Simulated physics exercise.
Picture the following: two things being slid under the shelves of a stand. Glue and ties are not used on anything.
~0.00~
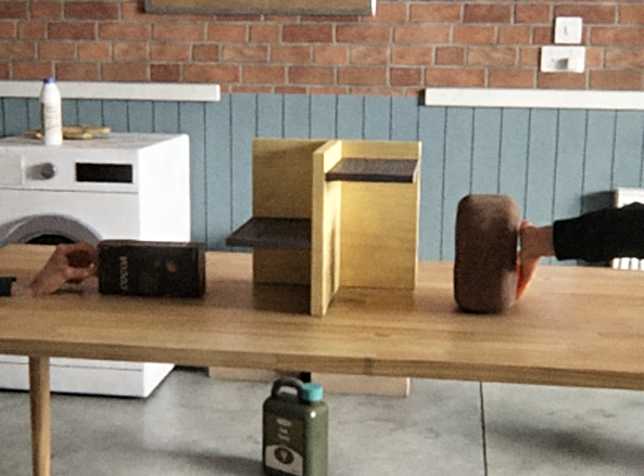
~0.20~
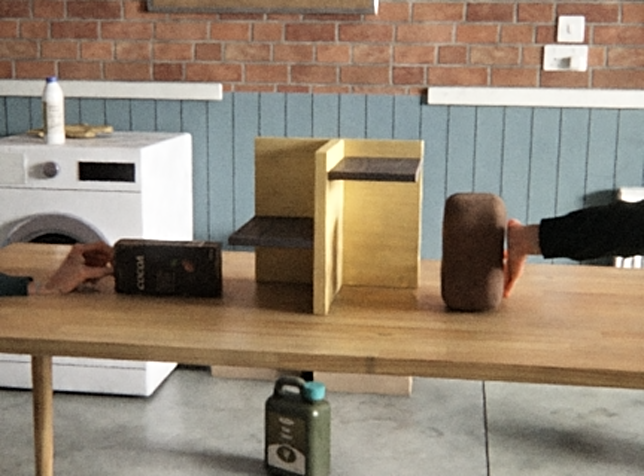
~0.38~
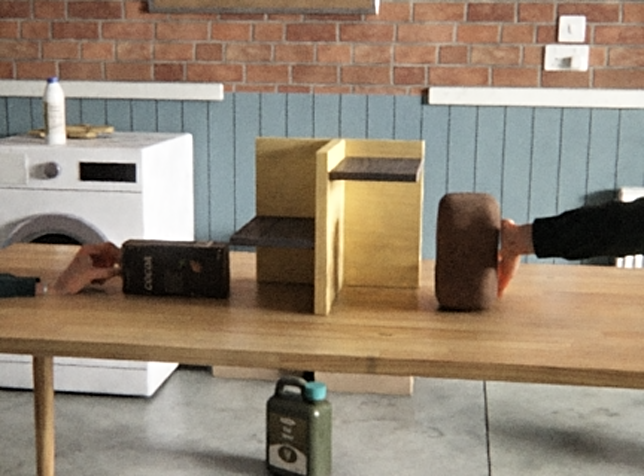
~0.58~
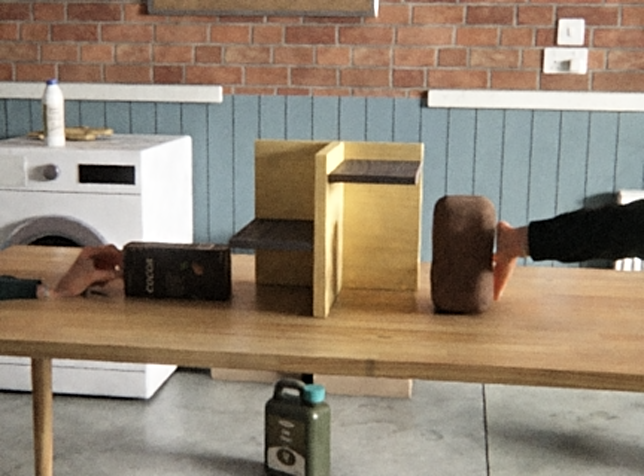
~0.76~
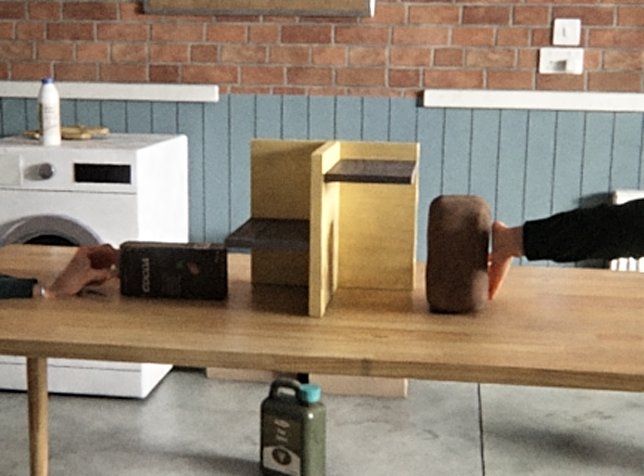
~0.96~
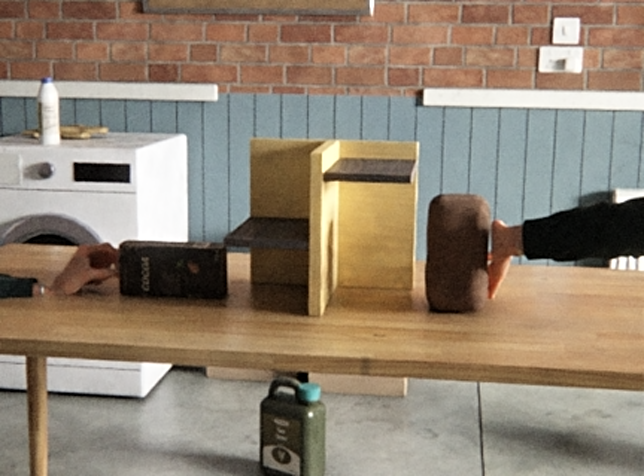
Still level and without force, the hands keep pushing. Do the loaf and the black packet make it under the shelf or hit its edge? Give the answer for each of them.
My prediction: The loaf will be low enough; the black packet will be low enough.
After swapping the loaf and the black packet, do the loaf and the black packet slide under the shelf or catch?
Loaf: Blocked. Black packet: Clear.
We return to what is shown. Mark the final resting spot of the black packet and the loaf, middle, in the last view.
In order: (256, 272); (379, 249).
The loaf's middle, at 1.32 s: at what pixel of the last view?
Somewhere near (432, 251) in the last view.
Around 1.32 s, loaf sliding up to the opening near (432, 251); black packet sliding up to the opening near (197, 270).
Around 1.56 s, loaf part of the way in near (402, 250); black packet part of the way in near (224, 271).
Finally (2.2 s), the loaf goes under, near (379, 249); the black packet goes under, near (256, 272).
